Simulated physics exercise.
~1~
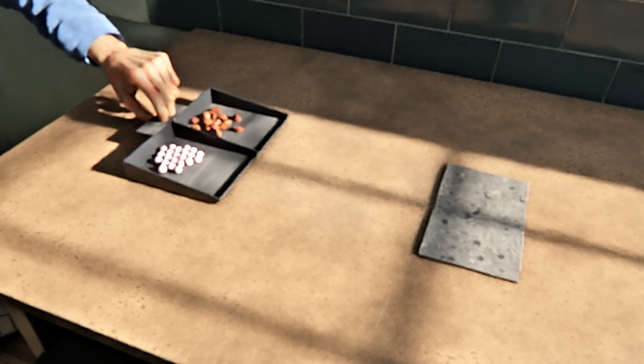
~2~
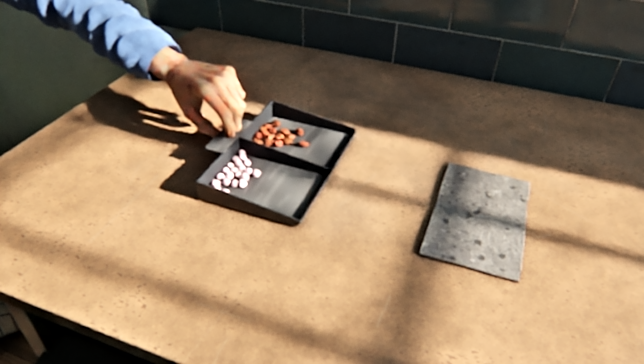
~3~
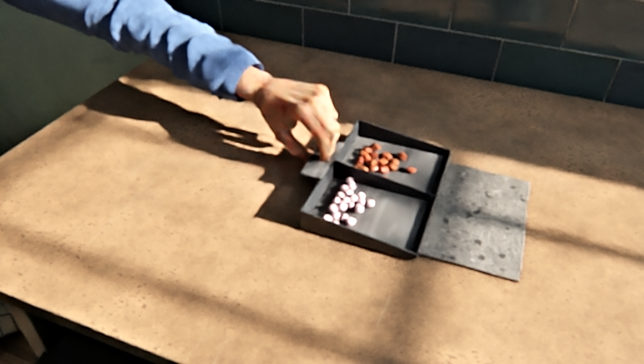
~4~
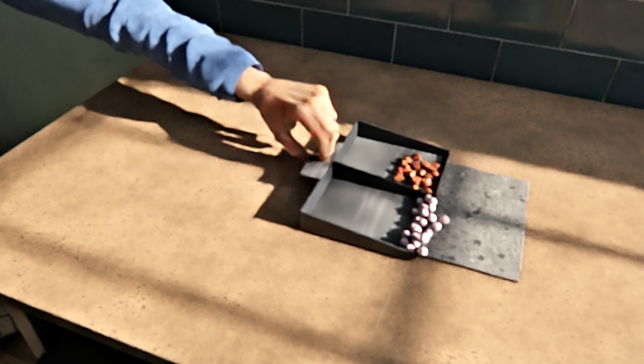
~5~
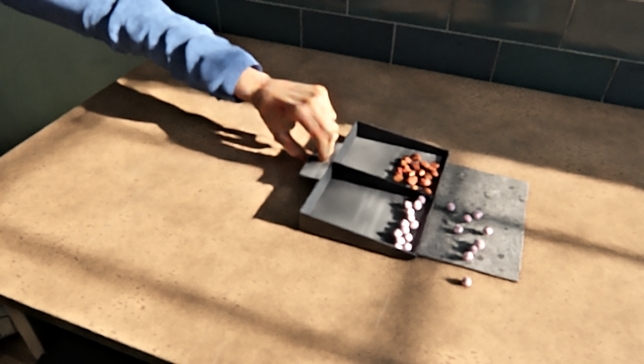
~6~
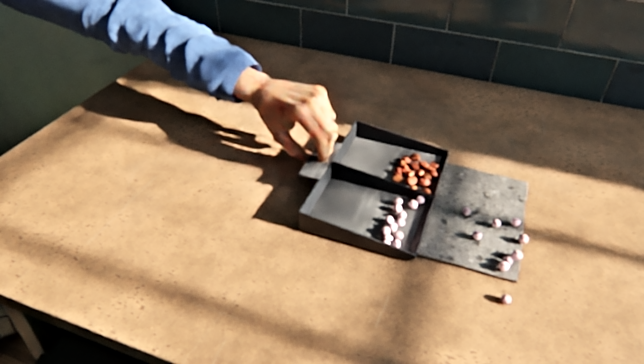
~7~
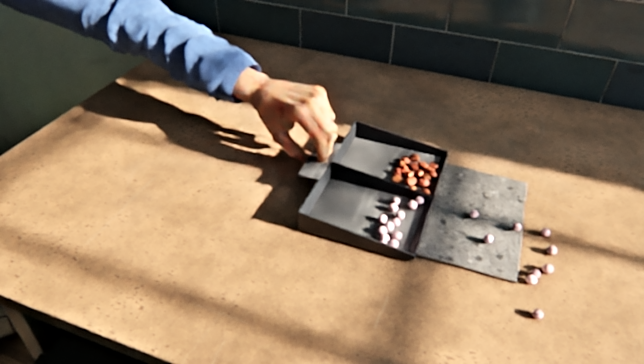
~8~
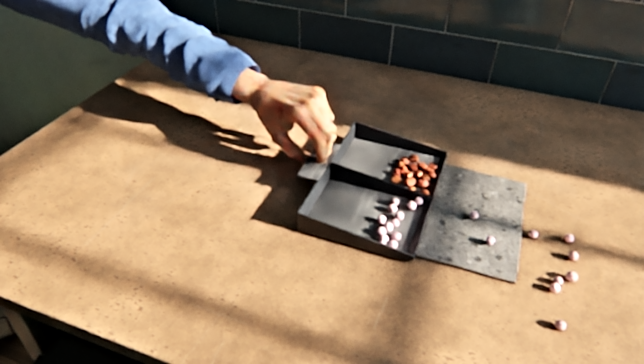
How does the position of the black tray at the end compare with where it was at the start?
At the start the tray sat on the left part of the table, well away from the grey slab. By the end it was farther right and a little nearer the viewer, resting against the slab's left edge.
On a sunlit tabletop, a hand slid a black divided tray of pinkish-white and reddish-brown pieces rightward until it stopped against a grey slab; both piles slid forward, and some of the pale ones spilled over the slab while the reddish ones stayed in.
